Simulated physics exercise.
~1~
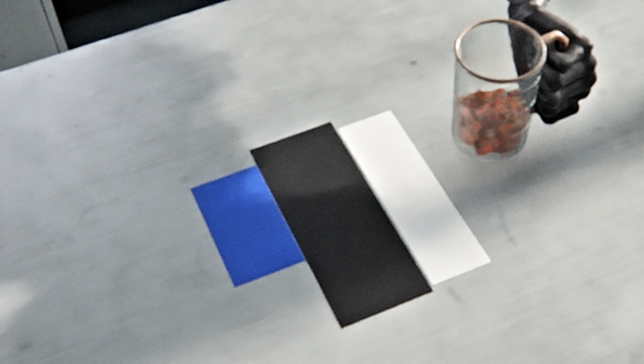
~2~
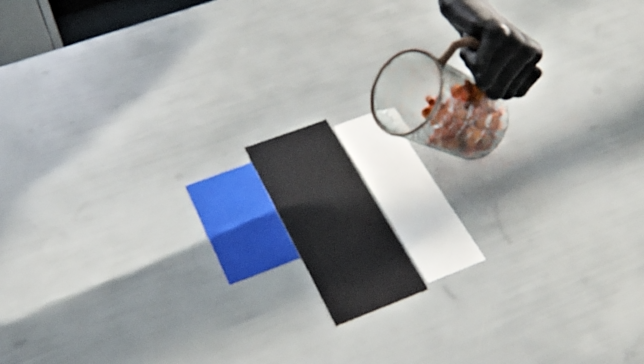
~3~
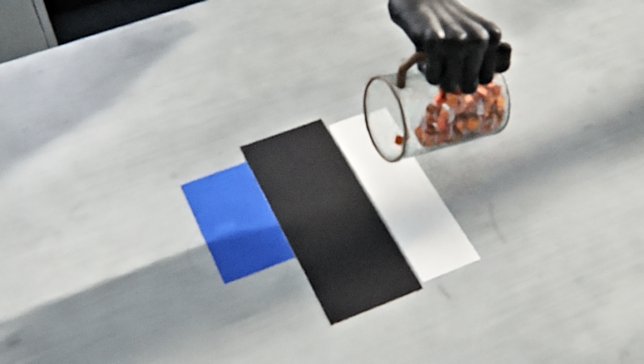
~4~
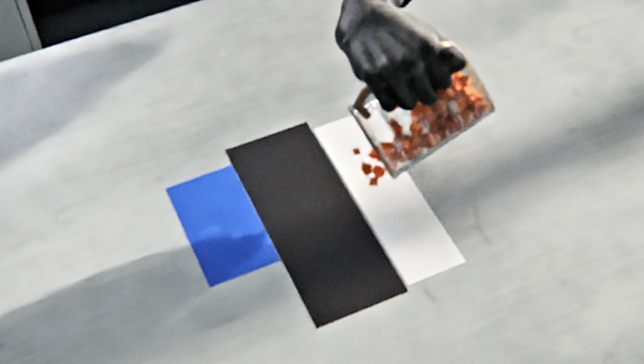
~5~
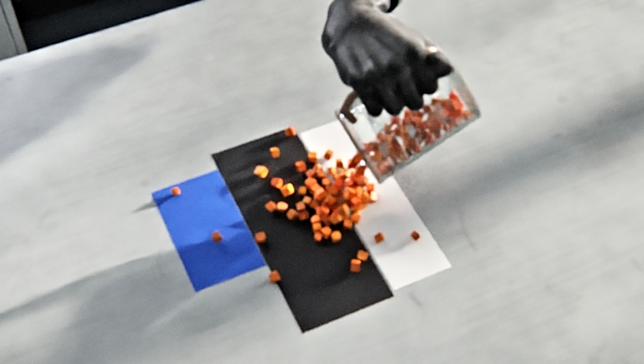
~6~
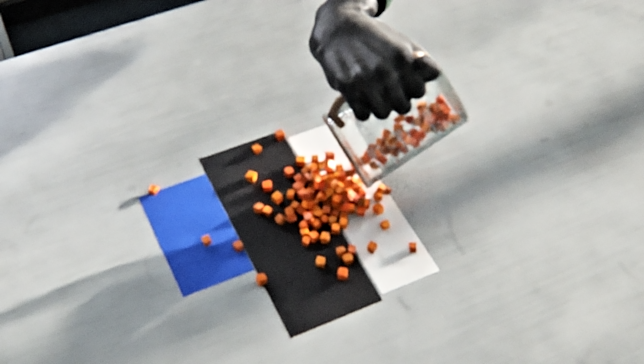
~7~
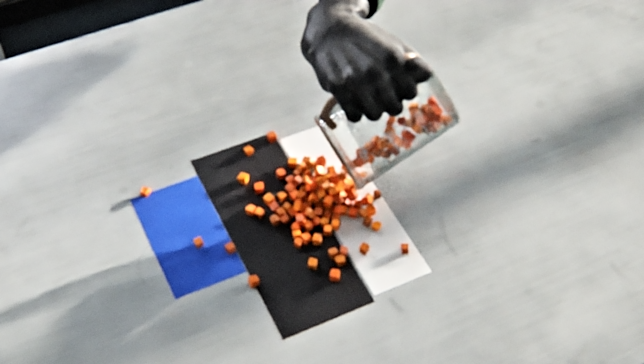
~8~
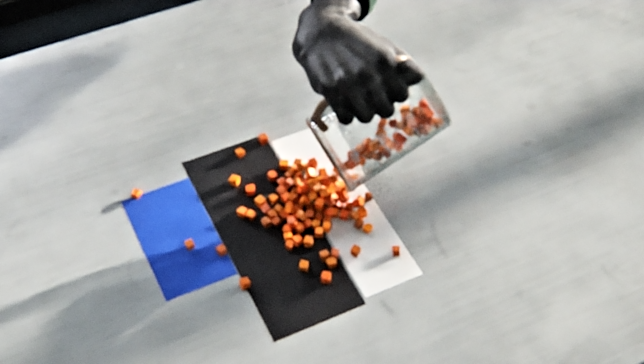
On a bare grey table with overlapping blue, black and white mats, a black-gloved hand tips a clear jug and pours orange carrot cubes, which pile across the black and white mats, a few scattering onto the blue, while some stay in the tilted jug.
